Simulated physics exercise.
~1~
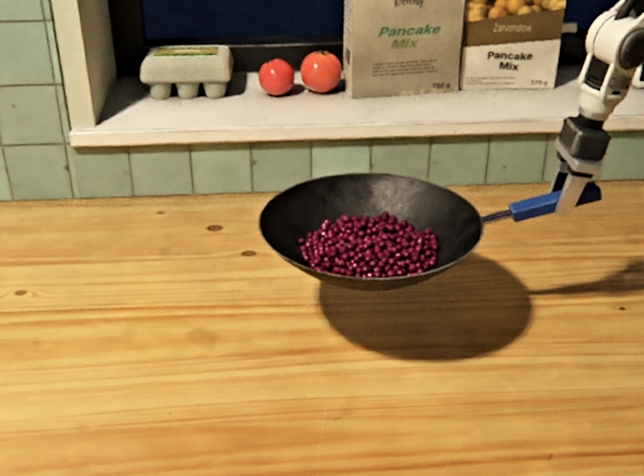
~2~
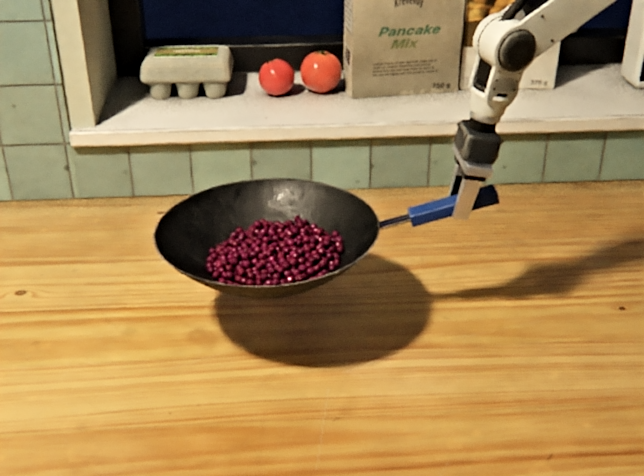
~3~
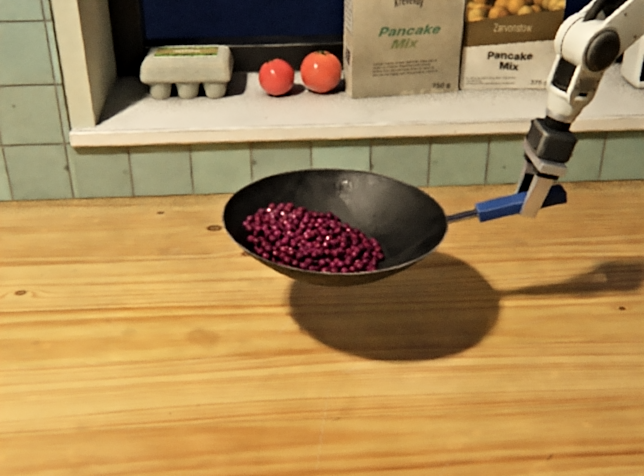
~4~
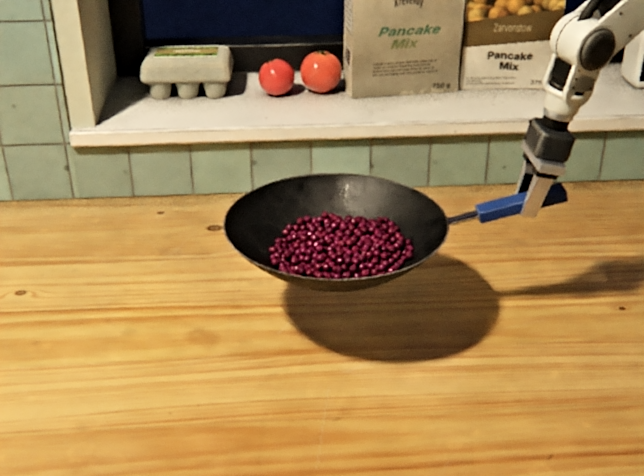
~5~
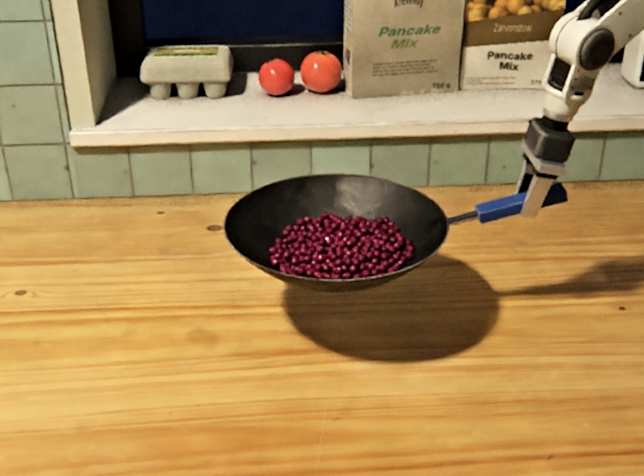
A black wok holding a heap of shiny magenta beads hovers just above a pale wooden counter, gripped at its blue handle by a white and grey robot arm on the right. The fixed view looks slightly down towards a shelf over green tiles, with an egg carton, two red tomatoes and two pancake mix packages. The arm carries the wok to the left, then draws it part of the way back to the right, and the beads bank up against its left side. They slide back towards the middle and settle, leaving the wok still and level with no beads on the counter.
